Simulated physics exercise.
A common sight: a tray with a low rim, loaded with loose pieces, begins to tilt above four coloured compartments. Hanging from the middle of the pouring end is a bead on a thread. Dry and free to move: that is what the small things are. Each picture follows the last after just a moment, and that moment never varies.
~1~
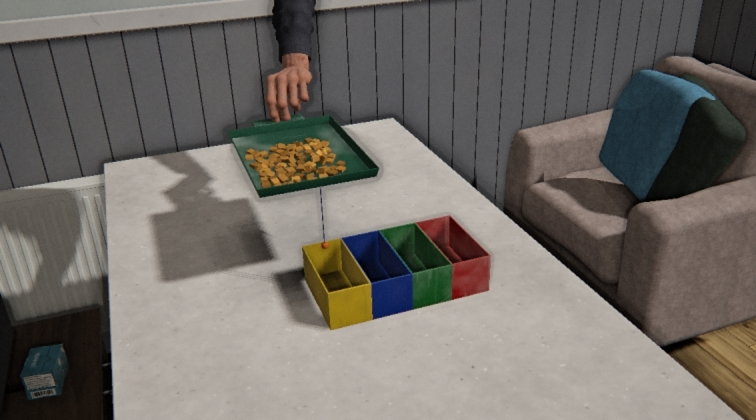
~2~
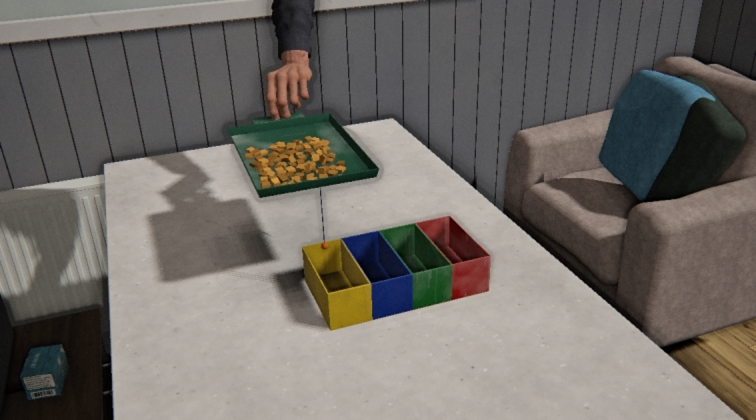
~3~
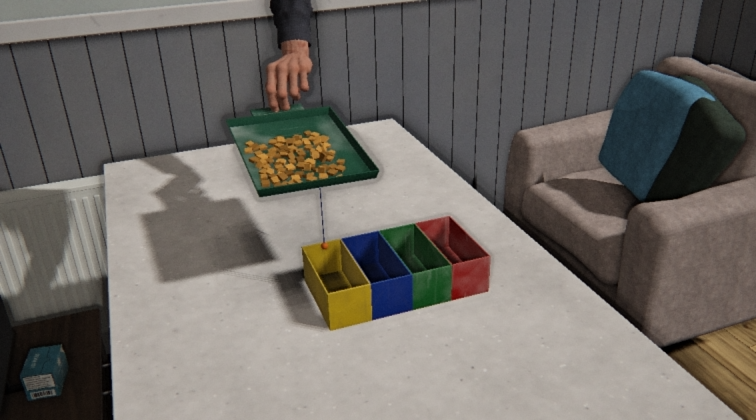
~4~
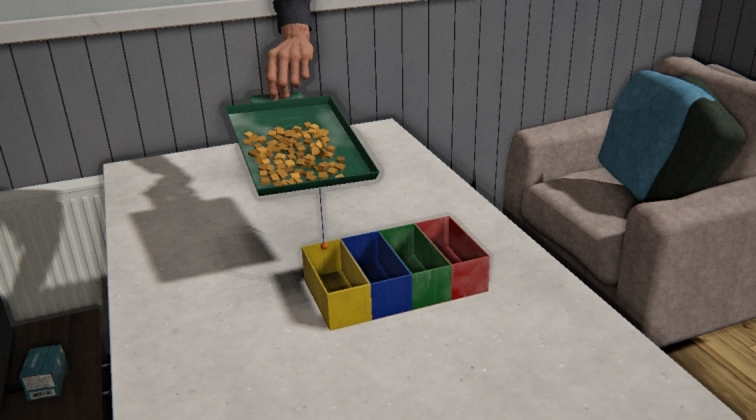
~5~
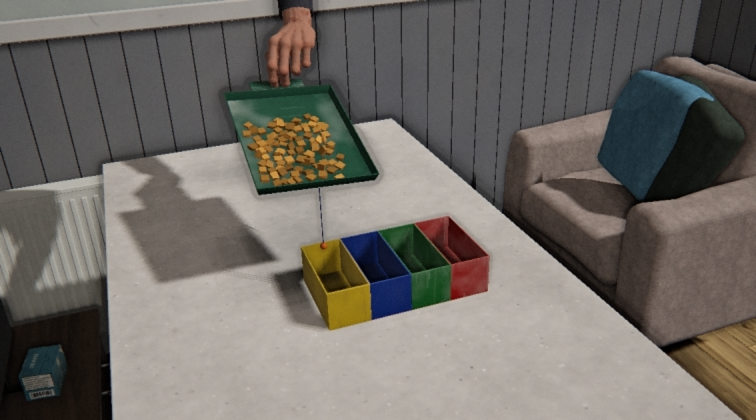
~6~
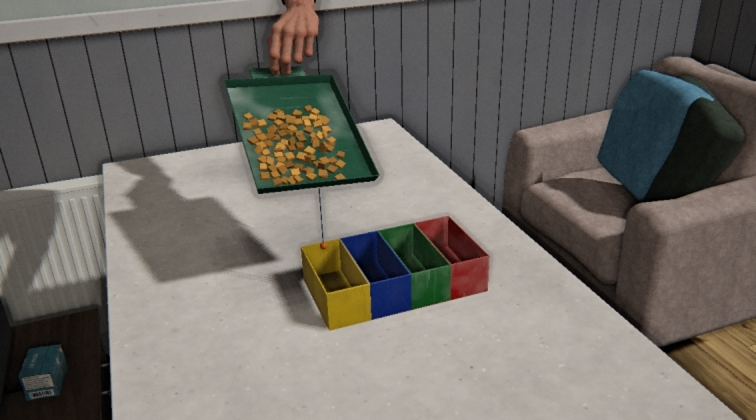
A hand held a green tray of small golden-brown cereal squares above a table with yellow, blue, green and red compartments, then gradually raised the back of the tray, tilting it toward the front.
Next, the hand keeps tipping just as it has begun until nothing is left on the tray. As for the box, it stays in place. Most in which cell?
Blue cell.
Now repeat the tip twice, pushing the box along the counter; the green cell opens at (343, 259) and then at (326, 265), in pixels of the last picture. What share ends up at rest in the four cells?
Well, you'd get about 100 per cent and then about 80 per cent.
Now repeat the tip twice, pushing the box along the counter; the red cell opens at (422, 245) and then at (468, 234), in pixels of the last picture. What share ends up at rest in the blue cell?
About 40% on the first try and 40% on the second.
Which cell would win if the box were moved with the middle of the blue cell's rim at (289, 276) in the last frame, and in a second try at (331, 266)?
In order: Red, green.
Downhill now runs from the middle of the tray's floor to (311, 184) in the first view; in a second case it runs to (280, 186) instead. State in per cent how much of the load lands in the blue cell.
In order: About 10, then 0 percent.
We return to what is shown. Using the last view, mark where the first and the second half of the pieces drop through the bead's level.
Half one: (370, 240), half two: (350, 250).
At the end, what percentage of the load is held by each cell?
So the yellow cell ends up with 30 % of the load, the blue cell with 60 %, the green cell with 0 %, and the red cell with 0 %.
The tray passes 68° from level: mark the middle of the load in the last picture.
Look close to (329, 168) in the last picture.
Soon after the last picture, tray tipped steeply; nearly all on the tray; a stray few falling or outside the box.
A little later, tray tipped past a quarter turn; a small part on the tray; about a third in the blue cell; a small part in the yellow cell; a stray few in the green cell; about a third falling or outside the box.
Later still, tray tipped past a quarter turn; about half in the blue cell; about a third in the yellow cell; a small part in the green cell; a small part falling or outside the box.
At rest, tray tipped past a quarter turn; about half in the blue cell; about a third in the yellow cell; a small part in the green cell; none in the red cell; a small part outside the box.
